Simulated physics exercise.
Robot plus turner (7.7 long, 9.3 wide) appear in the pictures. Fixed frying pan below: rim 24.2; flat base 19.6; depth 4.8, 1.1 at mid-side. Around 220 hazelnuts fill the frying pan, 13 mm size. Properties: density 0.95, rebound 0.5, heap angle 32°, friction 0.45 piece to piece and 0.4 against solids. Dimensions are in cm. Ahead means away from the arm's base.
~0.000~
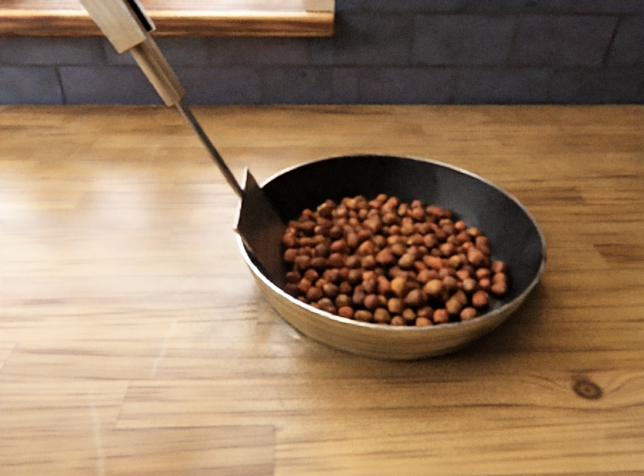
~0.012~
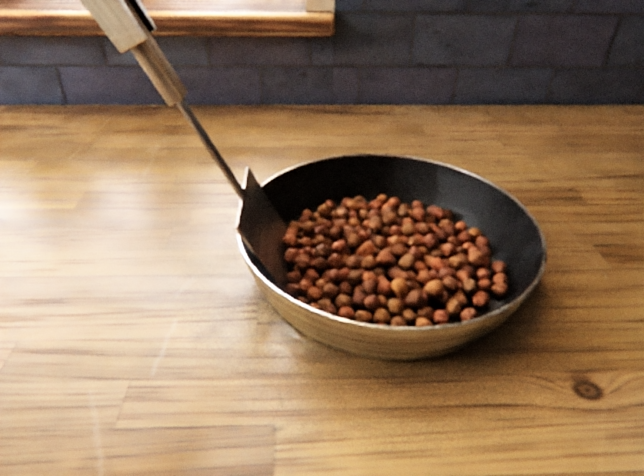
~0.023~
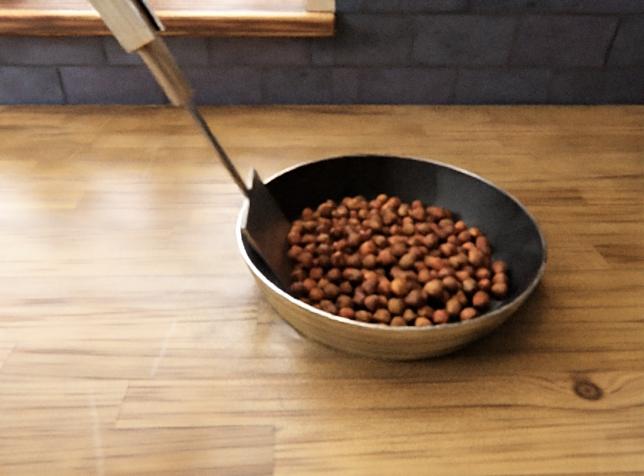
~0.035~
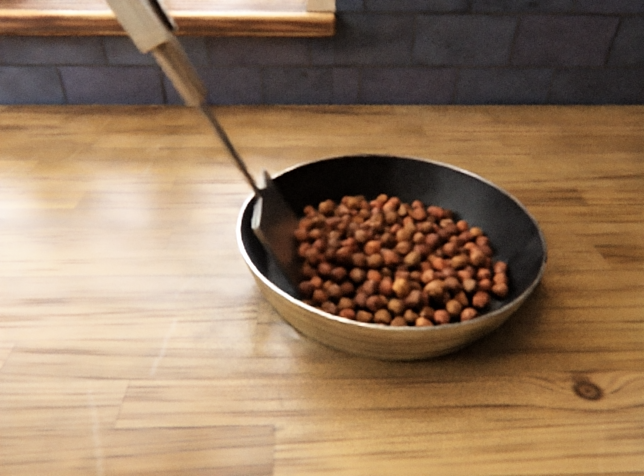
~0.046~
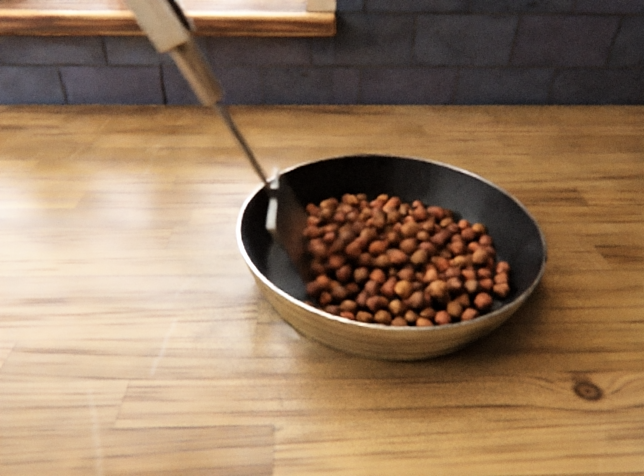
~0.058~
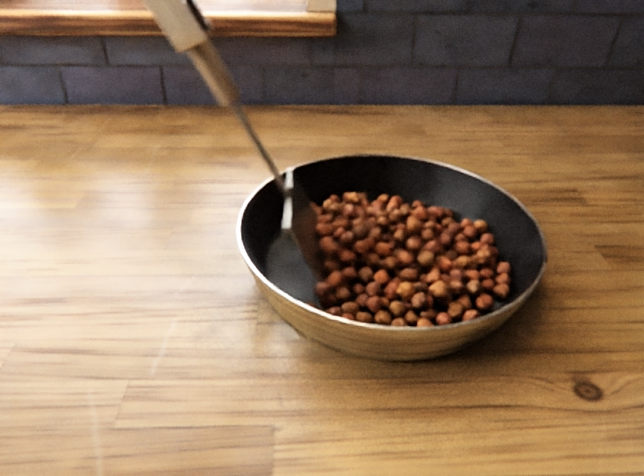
A robot arm holding a turner slid its blade from the left side of a dark frying pan toward the right, nudging the heap of reddish-brown hazelnuts slightly over while the pan stayed still.
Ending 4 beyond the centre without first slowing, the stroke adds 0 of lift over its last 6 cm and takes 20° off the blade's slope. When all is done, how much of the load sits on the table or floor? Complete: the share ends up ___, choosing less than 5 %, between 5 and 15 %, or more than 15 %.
The share ends up less than 5 %.
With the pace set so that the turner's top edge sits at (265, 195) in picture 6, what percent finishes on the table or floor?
I'd say around 0 per cent.
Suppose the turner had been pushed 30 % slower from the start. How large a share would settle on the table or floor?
I'd expect near 0 per cent.
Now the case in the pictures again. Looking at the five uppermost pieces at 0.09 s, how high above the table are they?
Height: Some 4 cm.
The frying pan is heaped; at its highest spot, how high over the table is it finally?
Near 4.5 centimetres high.
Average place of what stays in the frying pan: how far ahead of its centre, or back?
Roughly 5.0 cm ahead of the centre.
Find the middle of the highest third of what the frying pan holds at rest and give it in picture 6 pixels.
It is centred near (471, 242).
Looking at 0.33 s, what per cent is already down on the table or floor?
Roughly 0 percent.
By 0.09 s, sloping 63°, highest piece 5 above the table; 219 in the frying pan.
By 0.11 s, sloping 55°, highest piece 5 above the table; 219 in the frying pan.
By 0.33 s, sloping 44°, highest piece 4 above the table; 219 in the frying pan.
By 1.38 s, sloping 44°, highest piece 4 above the table; 219 in the frying pan.
Final count, 219 in the frying pan. That is 0 % on the table or floor.
